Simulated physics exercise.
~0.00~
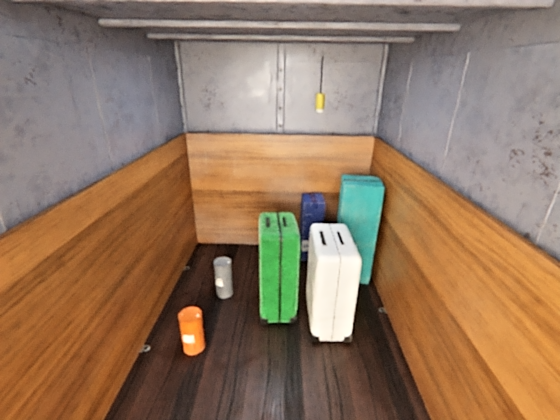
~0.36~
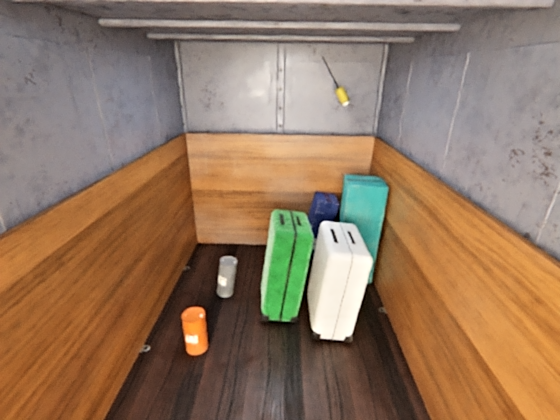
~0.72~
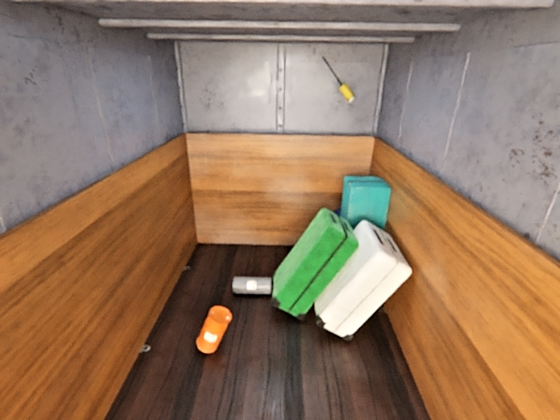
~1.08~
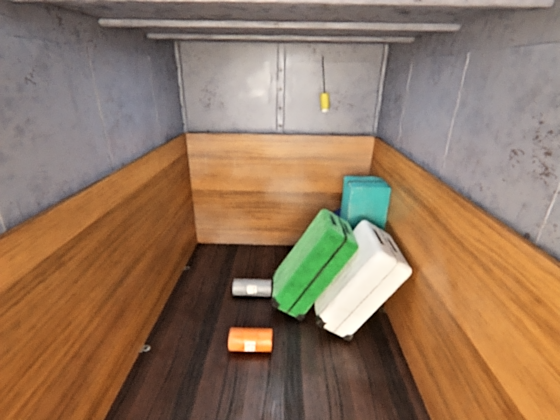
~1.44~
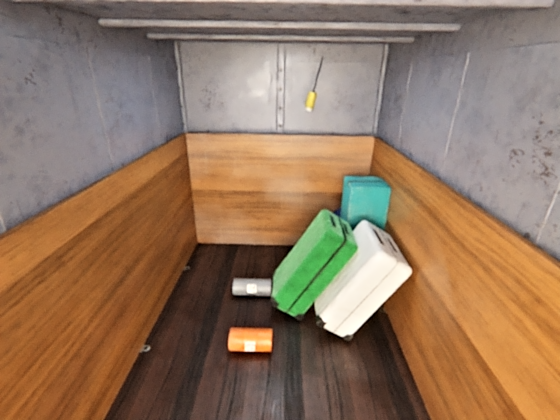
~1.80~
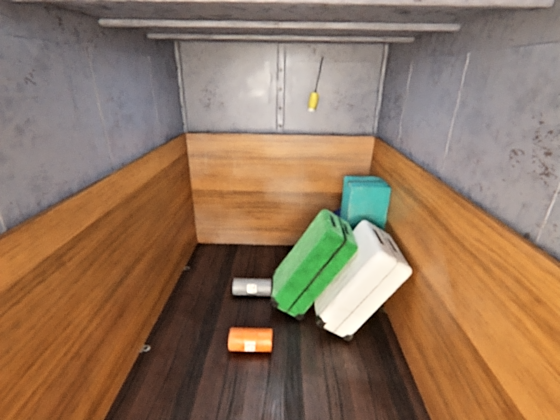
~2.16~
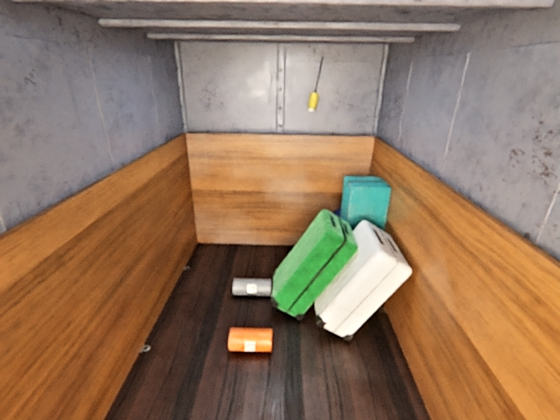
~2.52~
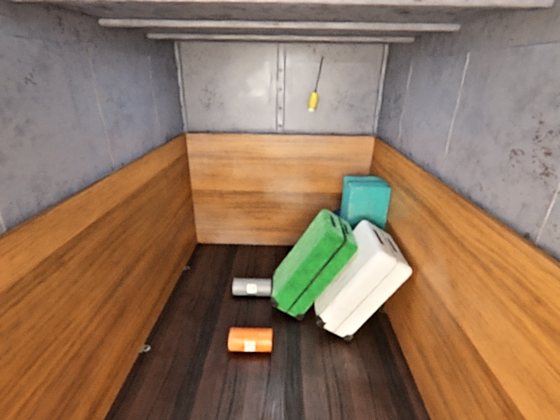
In the load bay of a moving van, the upright cases and canisters lurched to the right; the green and white cases ended up leaning, the grey and orange canisters toppled onto their sides, and the turquoise box stayed put as everything settled.
